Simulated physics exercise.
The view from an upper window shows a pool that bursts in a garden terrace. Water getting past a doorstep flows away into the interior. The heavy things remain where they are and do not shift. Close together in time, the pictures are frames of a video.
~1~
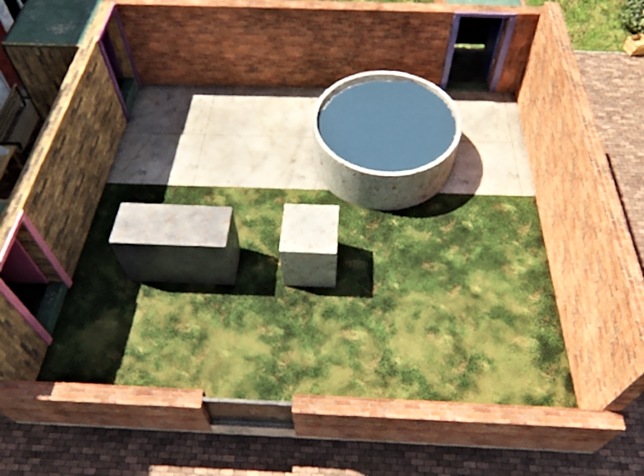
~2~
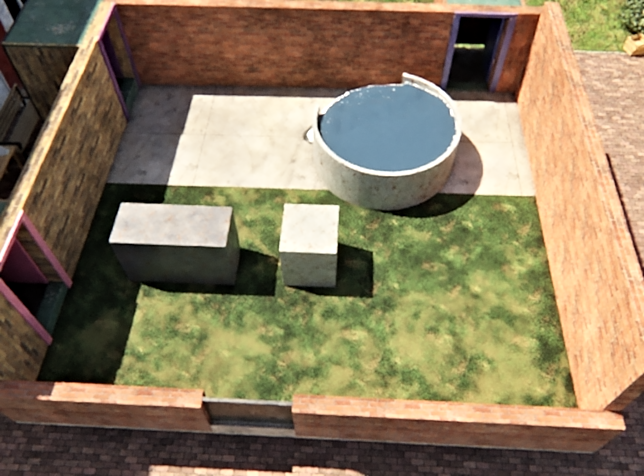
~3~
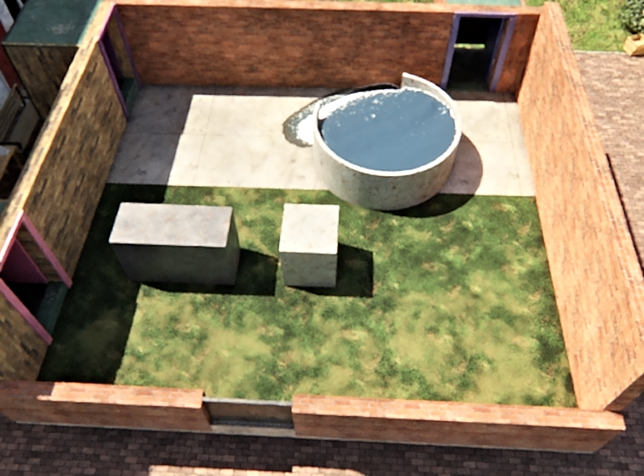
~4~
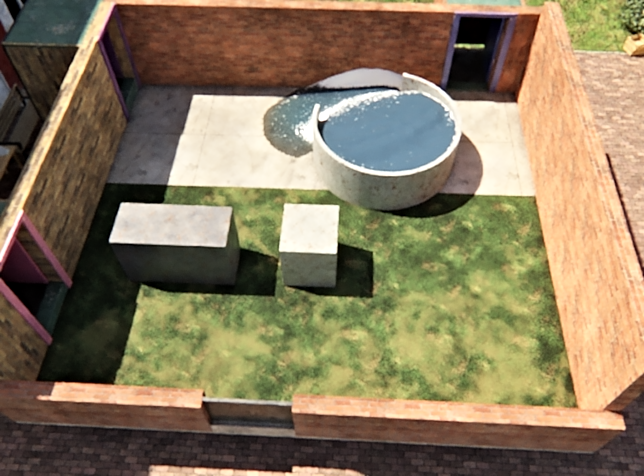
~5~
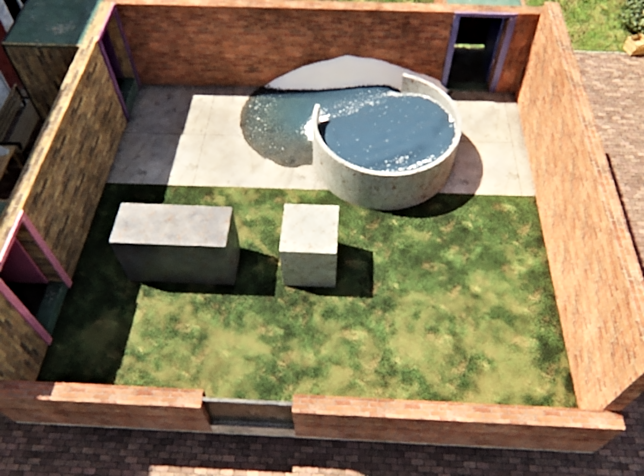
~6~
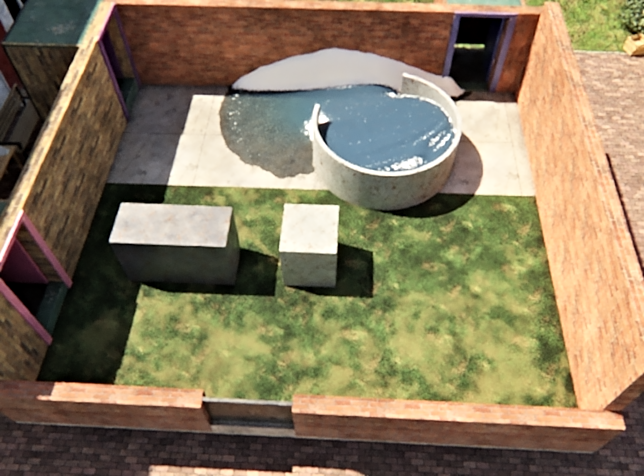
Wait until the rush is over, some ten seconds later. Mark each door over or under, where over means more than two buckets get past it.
Pink door - under; purple door - over; blue door - over.
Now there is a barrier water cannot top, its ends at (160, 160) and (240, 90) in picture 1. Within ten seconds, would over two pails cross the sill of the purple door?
Result - the purple remains within bounds.
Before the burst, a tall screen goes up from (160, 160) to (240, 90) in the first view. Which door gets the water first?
Looking at it, it's the blue-painted one here.
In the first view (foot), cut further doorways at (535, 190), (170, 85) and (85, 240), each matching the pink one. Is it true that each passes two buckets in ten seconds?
Below; above; below.
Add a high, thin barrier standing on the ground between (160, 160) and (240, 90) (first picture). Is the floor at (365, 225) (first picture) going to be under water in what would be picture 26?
Parched.
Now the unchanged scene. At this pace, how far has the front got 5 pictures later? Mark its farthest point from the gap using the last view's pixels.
Close to (140, 87).
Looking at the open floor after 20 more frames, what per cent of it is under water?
That comes to about 50 per cent.
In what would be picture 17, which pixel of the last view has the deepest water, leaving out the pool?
Around (138, 93).
A moment on, water covers 25 % of the floor; the pink door not reached, the purple door wet at the sill, nothing in, the blue door under two buckets in.
Next, water covers 30 % of the floor; the pink door not reached, the purple door far over two buckets in, the blue door under two buckets in.
Then, water covers 50 % of the floor; the pink door wet at the sill, nothing in, the purple door far over two buckets in, the blue door under two buckets in.
Later, water covers 80 % of the floor; the pink door wet at the sill, nothing in, the purple door far over two buckets in, the blue door over two buckets in.
In the end, water covers 100 % of the floor; the pink door wet at the sill, nothing in, the purple door far over two buckets in, the blue door over two buckets in.
